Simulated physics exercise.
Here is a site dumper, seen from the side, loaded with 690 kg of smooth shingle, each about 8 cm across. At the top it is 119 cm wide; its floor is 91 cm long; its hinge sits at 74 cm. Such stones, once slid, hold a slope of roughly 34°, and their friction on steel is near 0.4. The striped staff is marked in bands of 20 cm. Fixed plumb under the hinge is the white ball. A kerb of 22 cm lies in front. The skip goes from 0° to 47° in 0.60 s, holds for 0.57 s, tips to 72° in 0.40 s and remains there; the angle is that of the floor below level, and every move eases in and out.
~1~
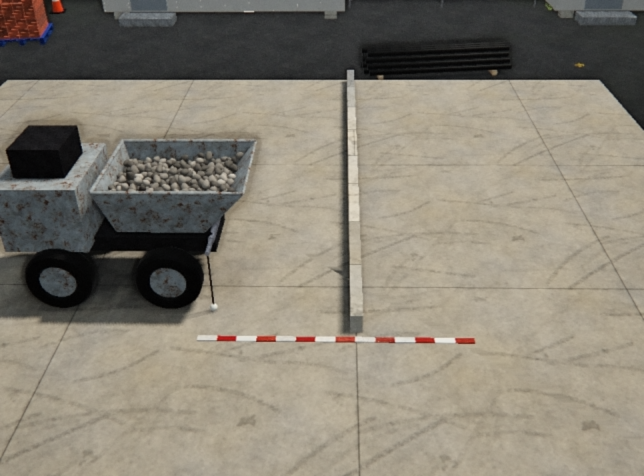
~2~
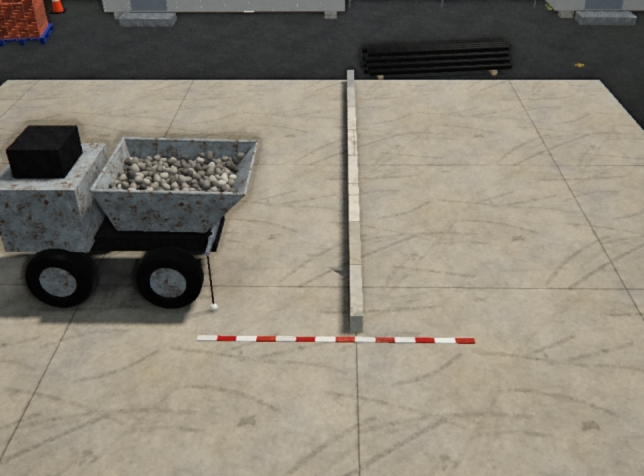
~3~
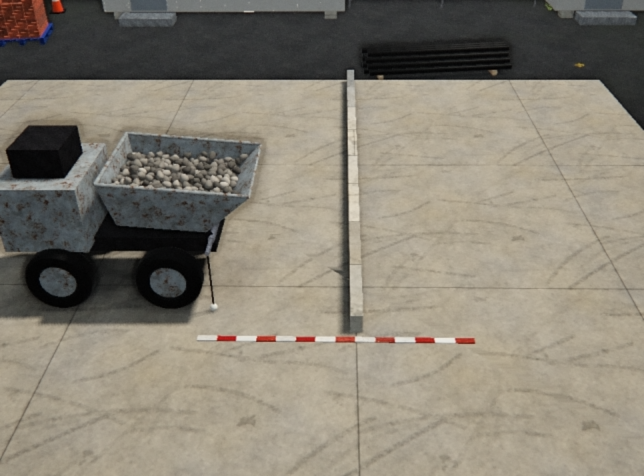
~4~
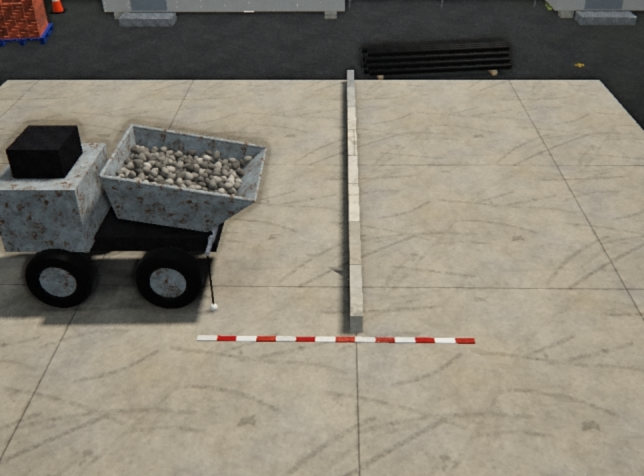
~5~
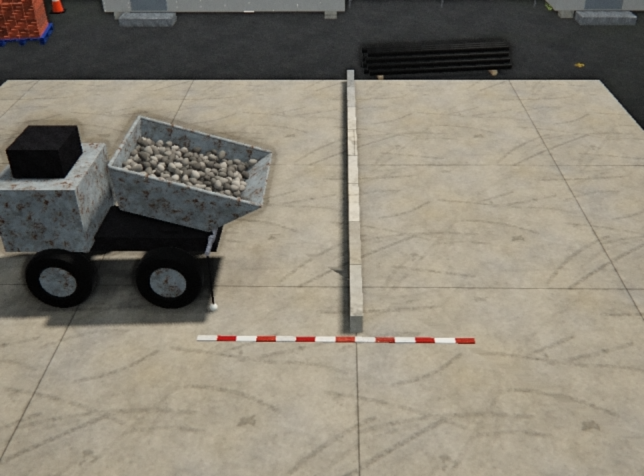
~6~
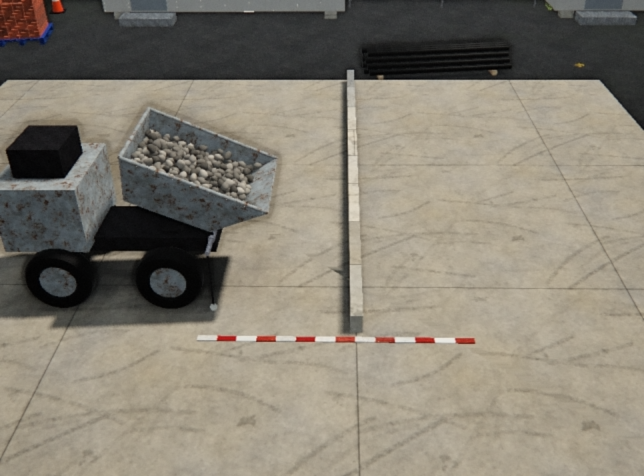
A small dumper loaded with smooth stones stood still on a concrete yard, facing a long kerb, while its skip slowly tilted up at the left end, the stones still heaped inside.
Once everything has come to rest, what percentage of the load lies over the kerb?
About 5 per cent.
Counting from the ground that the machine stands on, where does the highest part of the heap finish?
The top of the heap ends up around 40 cm above that ground.
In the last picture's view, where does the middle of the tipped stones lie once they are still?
Somewhere near pixel (321, 268).
A little later the floor is at 40°; 100 % in the skip; the foremost stones are at (258, 206).
Then the floor is at 47°; 100 % in the skip; the foremost stones are at (281, 215).
Later still the floor is at 72°; 29 % in the skip, 68 % on this side of the kerb, 4 % over the kerb; the foremost stones are at (439, 289).
In the end the floor is at 72°; 0 % in the skip, 94 % on this side of the kerb, 6 % over the kerb; the foremost stones are at (446, 286).
